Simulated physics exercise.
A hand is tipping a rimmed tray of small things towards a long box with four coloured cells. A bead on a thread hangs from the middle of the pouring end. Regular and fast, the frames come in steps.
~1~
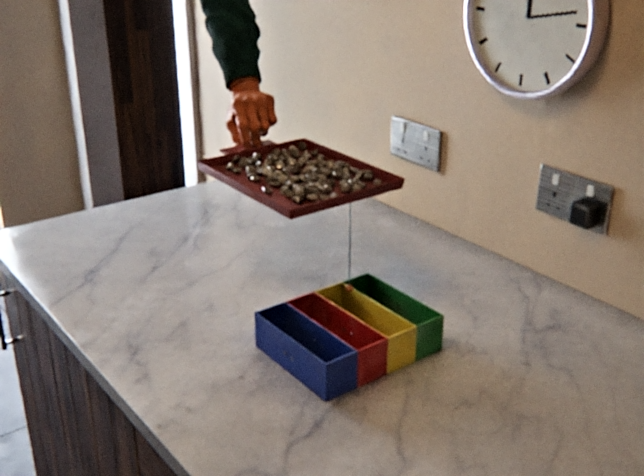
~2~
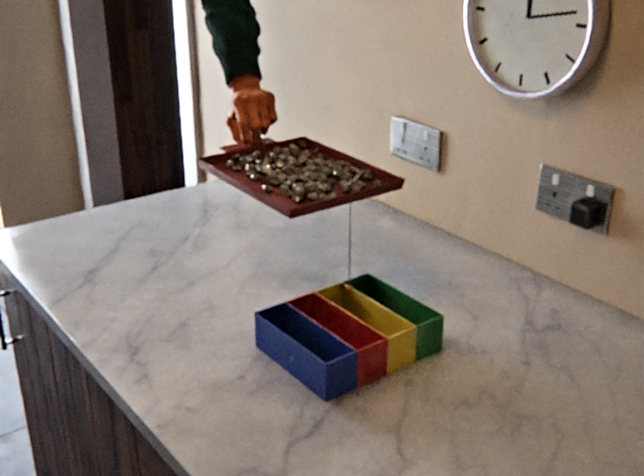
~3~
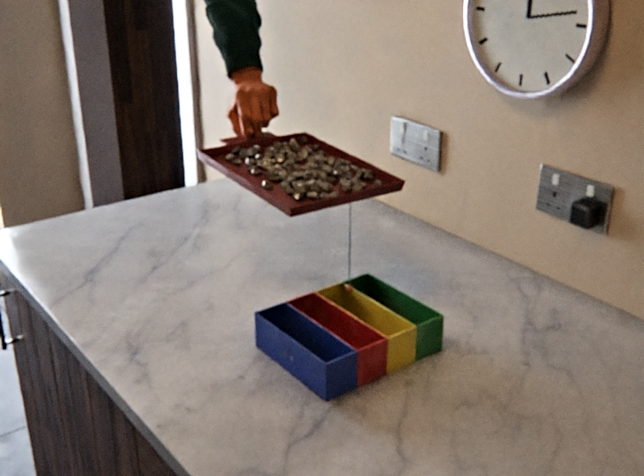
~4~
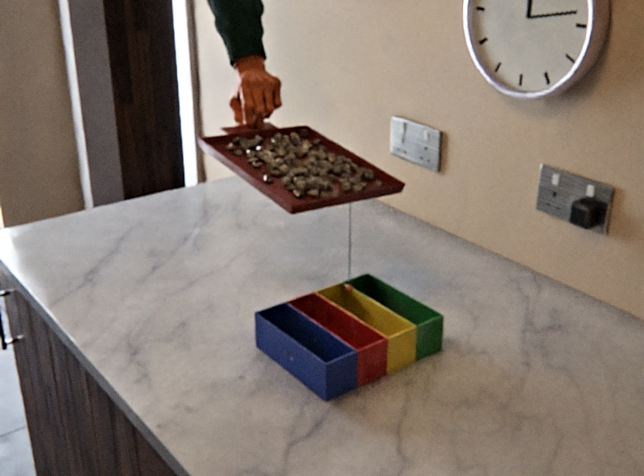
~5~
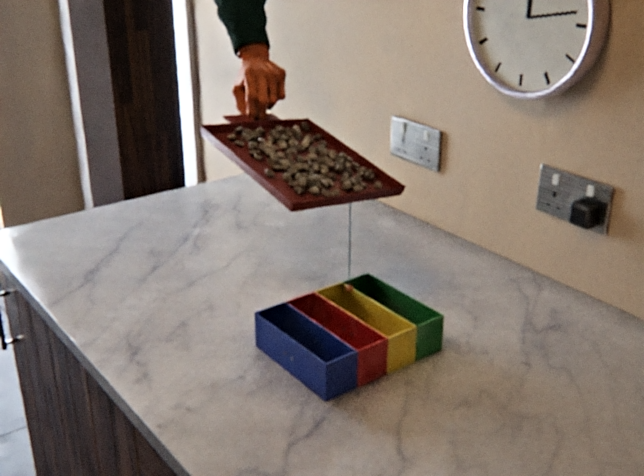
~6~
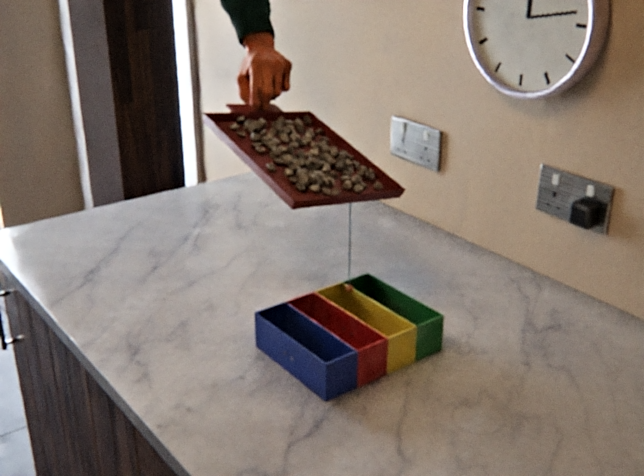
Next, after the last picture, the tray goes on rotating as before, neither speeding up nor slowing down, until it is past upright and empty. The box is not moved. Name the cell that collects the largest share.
Green.
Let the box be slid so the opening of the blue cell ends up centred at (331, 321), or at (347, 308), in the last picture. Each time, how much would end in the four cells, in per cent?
Trial 1 near 90 %, trial 2 near 100 %.
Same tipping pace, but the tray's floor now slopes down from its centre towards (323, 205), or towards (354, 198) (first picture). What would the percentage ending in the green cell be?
Shares: About 10 in a hundred, then about 40 in a hundred.
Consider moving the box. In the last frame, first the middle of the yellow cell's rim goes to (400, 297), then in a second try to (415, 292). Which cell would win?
You'd see that yellow cell win the first time and that yellow cell win the second.
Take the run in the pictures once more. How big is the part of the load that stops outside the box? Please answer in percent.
Call it some 60 percent of the pieces.
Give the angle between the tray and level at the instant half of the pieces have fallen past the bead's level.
Roughly 85°.
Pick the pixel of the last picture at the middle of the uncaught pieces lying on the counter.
Its middle is at roughly (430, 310).
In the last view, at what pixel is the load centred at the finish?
I'd put the middle somewhere around (410, 321).
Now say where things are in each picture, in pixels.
Corners of the pouring end at (291, 209) and (402, 178), level; middle of the load at (306, 172), bits of gravel; bead on its thread at (349, 289); blue cell at (341, 372); red cell at (372, 359); yellow cell at (401, 347); green cell at (429, 335), in the first frame.
Corners of the pouring end at (291, 208) and (402, 179), level; middle of the load at (306, 171), in the second frame.
Corners of the pouring end at (291, 206) and (402, 181), tipped barely, lowest at the right corner; middle of the load at (307, 168), in the third frame.
Corners of the pouring end at (292, 204) and (403, 183), tipped a little, lowest at the right corner; middle of the load at (308, 163), in the fourth frame.
Corners of the pouring end at (294, 202) and (403, 186), tipped a little, lowest at the right corner; middle of the load at (309, 159), in the fifth frame.
Corners of the pouring end at (295, 199) and (403, 189), tipped clearly, lowest at the right corner; middle of the load at (310, 155); blue cell at (341, 372); red cell at (372, 359); yellow cell at (401, 347); green cell at (429, 335), in the sixth frame.
Soon, tray tipped steeply; nearly all on the tray; a stray few falling or outside the box.
A while on, tray tipped right over; a small part on the tray; about a third in the green cell; a stray few in the yellow cell; about half falling or outside the box.
Towards the end, tray tipped past a quarter turn; about a third in the green cell; a stray few in the yellow cell; about half falling or outside the box.
Finally, tray tipped past a quarter turn; about a third in the green cell; a stray few in the yellow cell; none in the blue cell; none in the red cell; about half outside the box.
